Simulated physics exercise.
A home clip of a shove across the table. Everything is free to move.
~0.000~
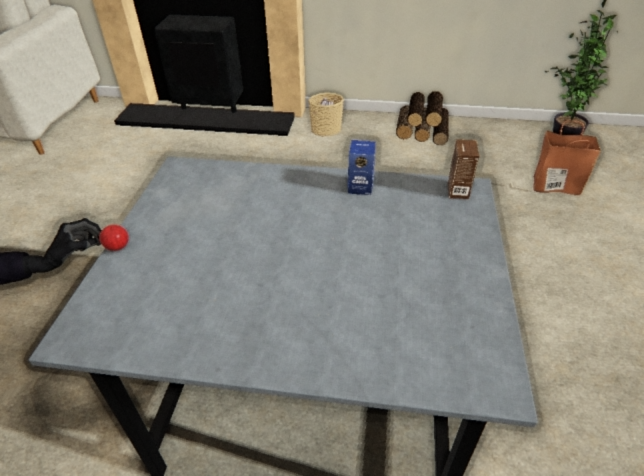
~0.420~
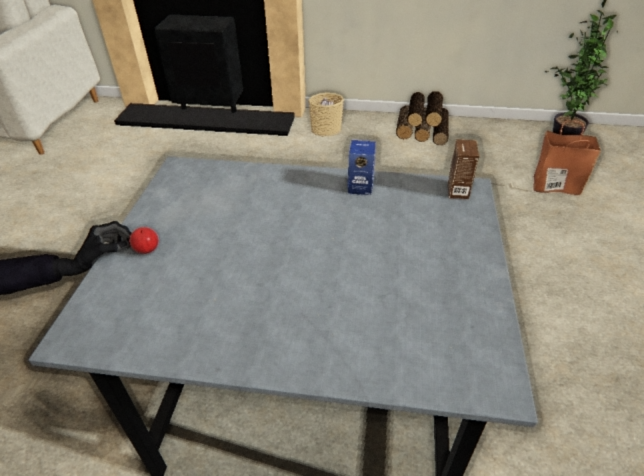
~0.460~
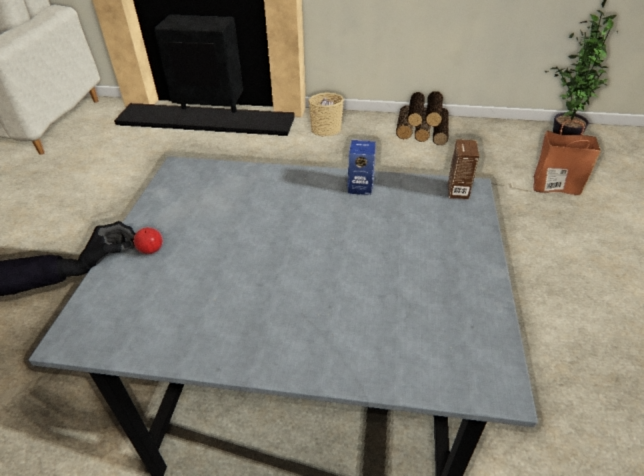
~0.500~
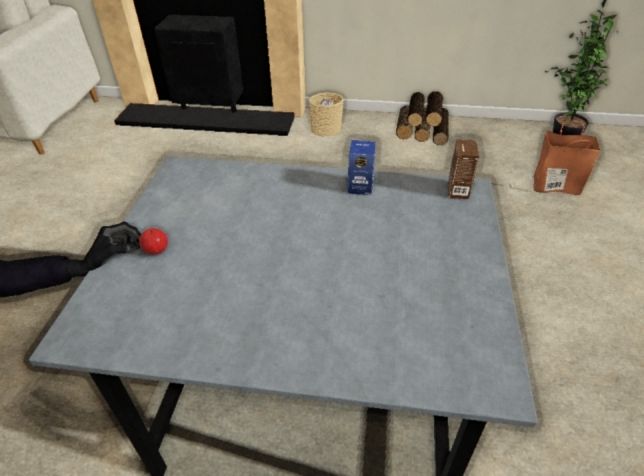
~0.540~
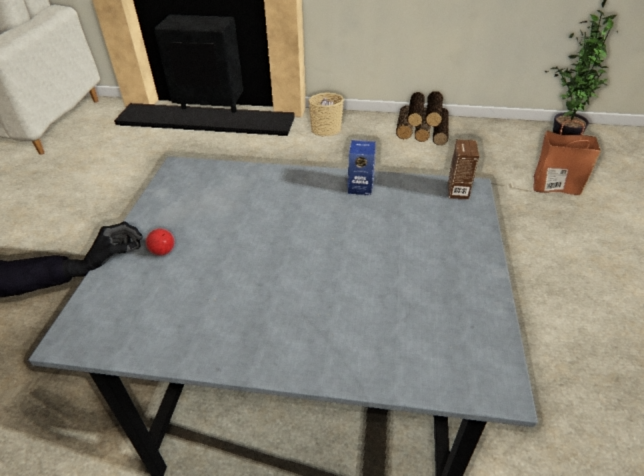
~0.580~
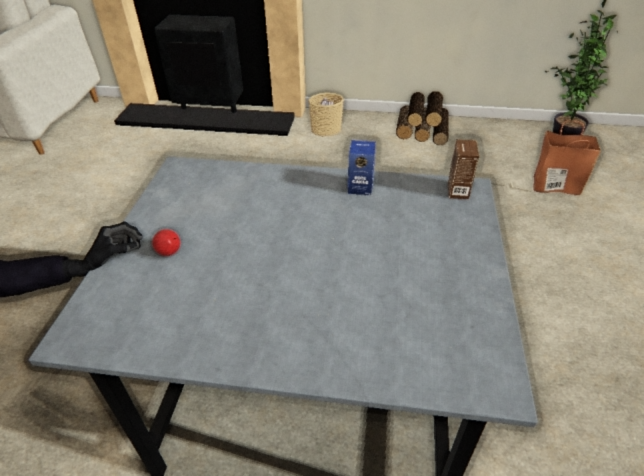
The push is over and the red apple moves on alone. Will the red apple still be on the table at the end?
The red apple stays on the table.
By 0.78 s, red apple moved about its own width near (195, 245).
By 1.08 s, red apple moved well along near (231, 249).
By 1.58 s, red apple moved well along near (273, 252).
When it is over (2.5 s), moved from the start, red apple. End places, in pixels of the last picture, red apple near (290, 254).
